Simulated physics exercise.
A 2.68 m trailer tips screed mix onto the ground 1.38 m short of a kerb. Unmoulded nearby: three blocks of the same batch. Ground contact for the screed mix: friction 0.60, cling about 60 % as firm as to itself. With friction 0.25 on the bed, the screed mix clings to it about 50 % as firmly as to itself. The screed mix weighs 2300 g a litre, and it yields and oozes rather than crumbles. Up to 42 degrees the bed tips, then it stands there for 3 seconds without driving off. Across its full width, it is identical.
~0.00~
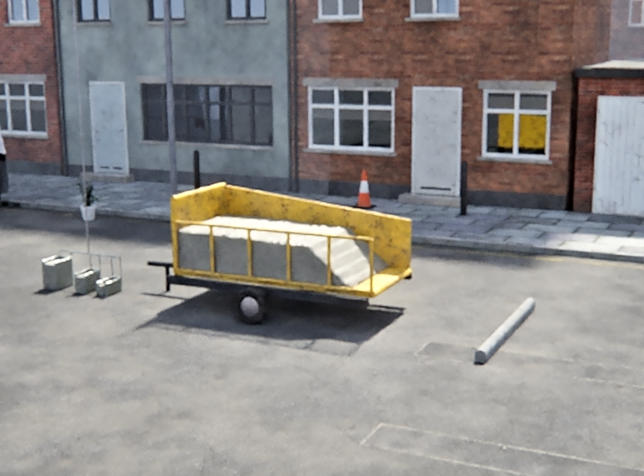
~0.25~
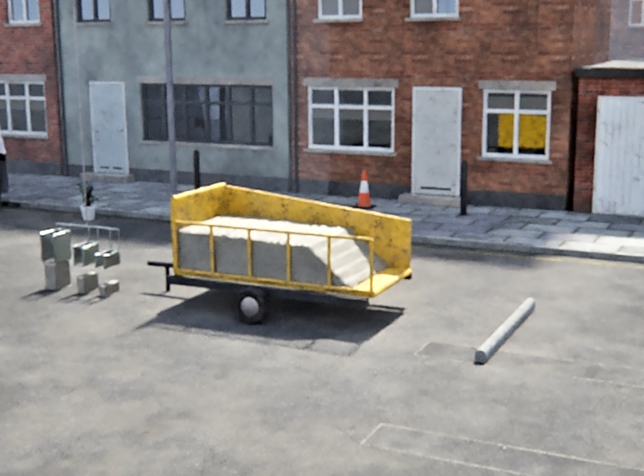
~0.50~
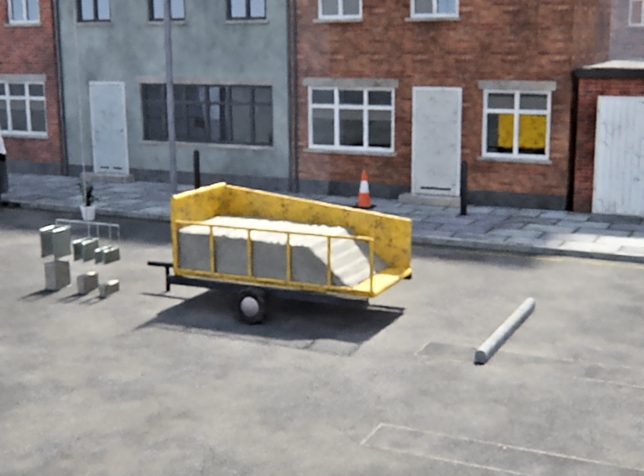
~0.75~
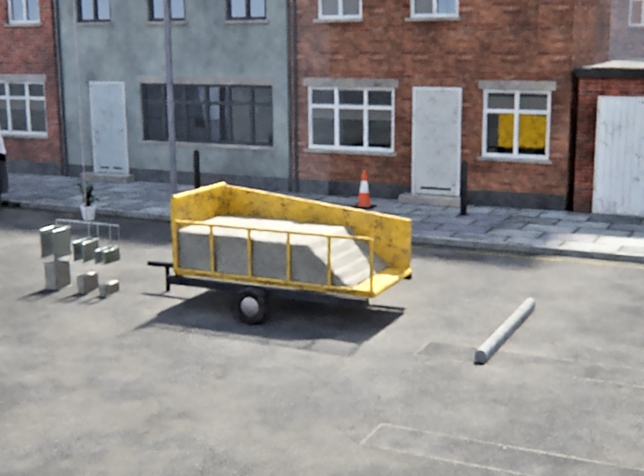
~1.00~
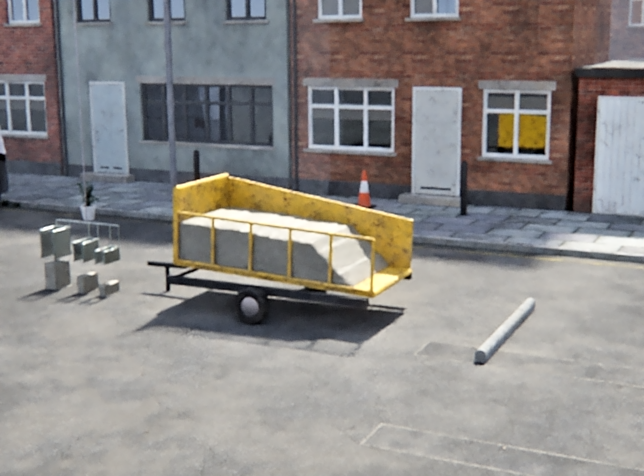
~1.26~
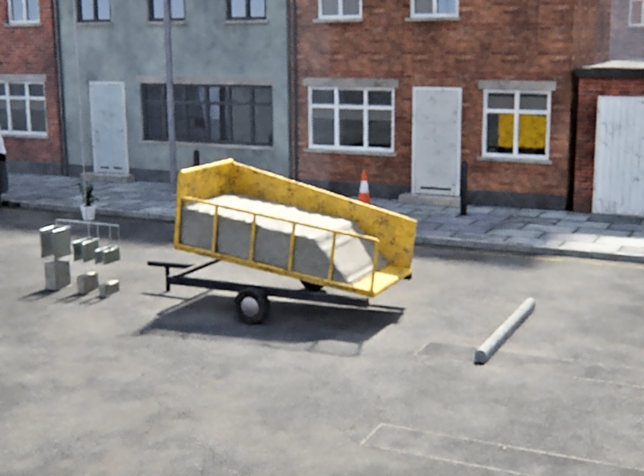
The video shows a yellow trailer loaded with pale grey material on a street beside brick houses, as moulds lift off small grey blocks at left; then the trailer's bed slowly tilts, its left end rising slightly.
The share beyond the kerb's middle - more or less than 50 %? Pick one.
Less.
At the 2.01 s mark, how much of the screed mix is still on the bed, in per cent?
Share at that time: Around 100 %.
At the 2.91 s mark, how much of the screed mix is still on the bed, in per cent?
Close to 100 percent.
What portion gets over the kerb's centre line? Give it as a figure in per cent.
About 35 per cent.
After 2.01 s, the tilt is 20 degrees, all is on the bed and 0 % past the kerb's middle.
After 2.91 s, the tilt is 36 degrees, 98 % is on the bed and 0 % past the kerb's middle.
After 3.80 s, the tilt is 42 degrees, 6 % is on the bed and 13 % past the kerb's middle.
After 4.70 s, the tilt is 42 degrees, none is on the bed and 37 % past the kerb's middle.
After 6.40 s, the tilt is 42 degrees, none is on the bed and 37 % past the kerb's middle.
